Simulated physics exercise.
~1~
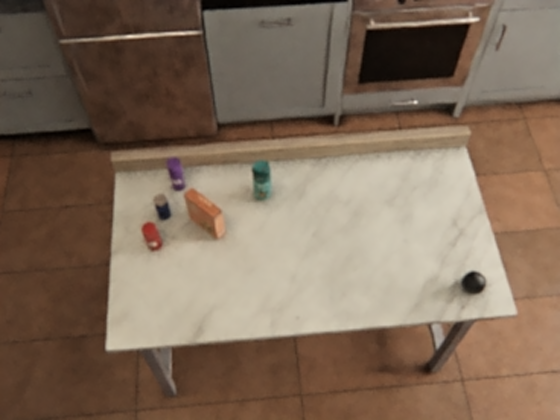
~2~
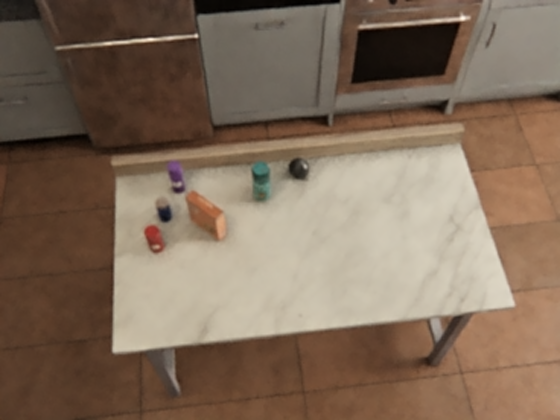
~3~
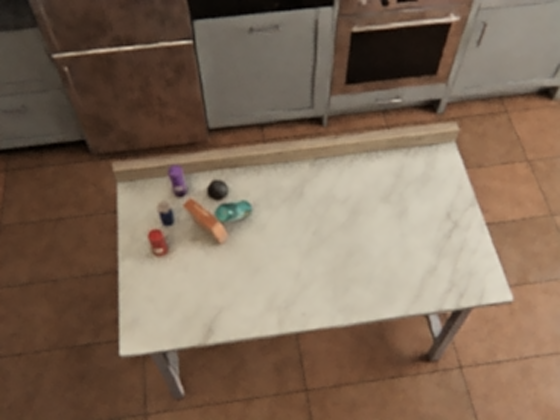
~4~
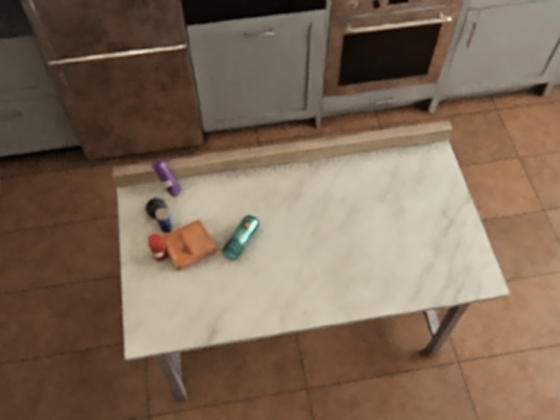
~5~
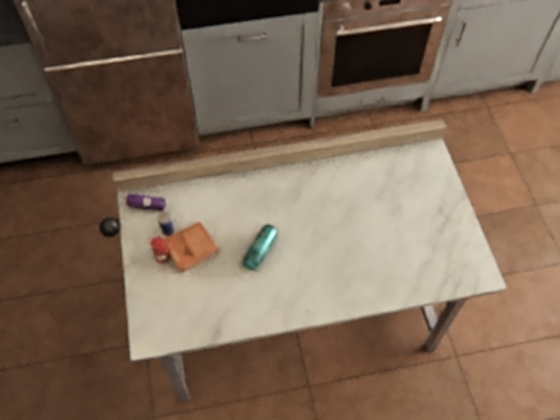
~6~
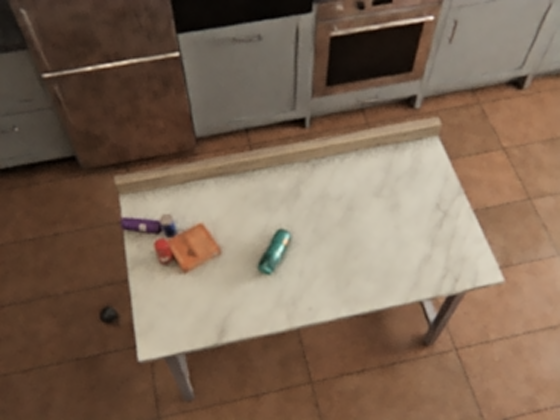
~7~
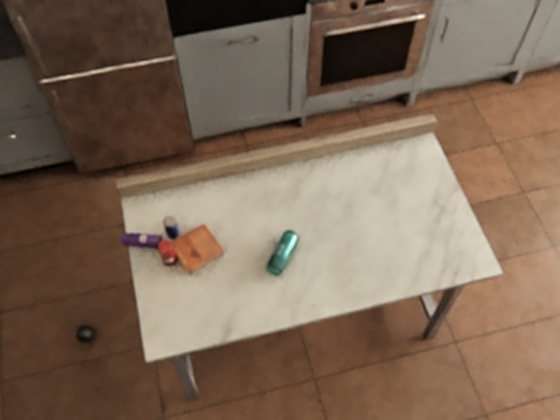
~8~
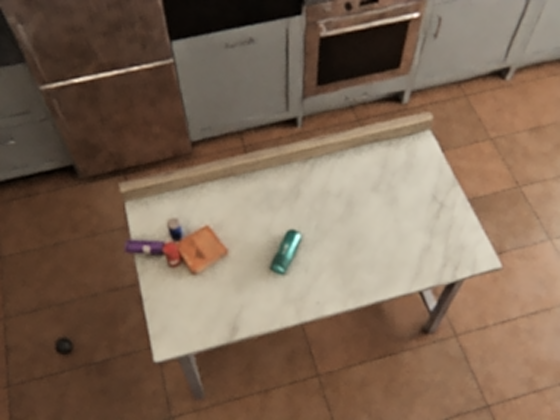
Marble-topped table with a black ball rolling leftward, toppling a turquoise can, orange packet and purple shaker, then dropping to the floor.
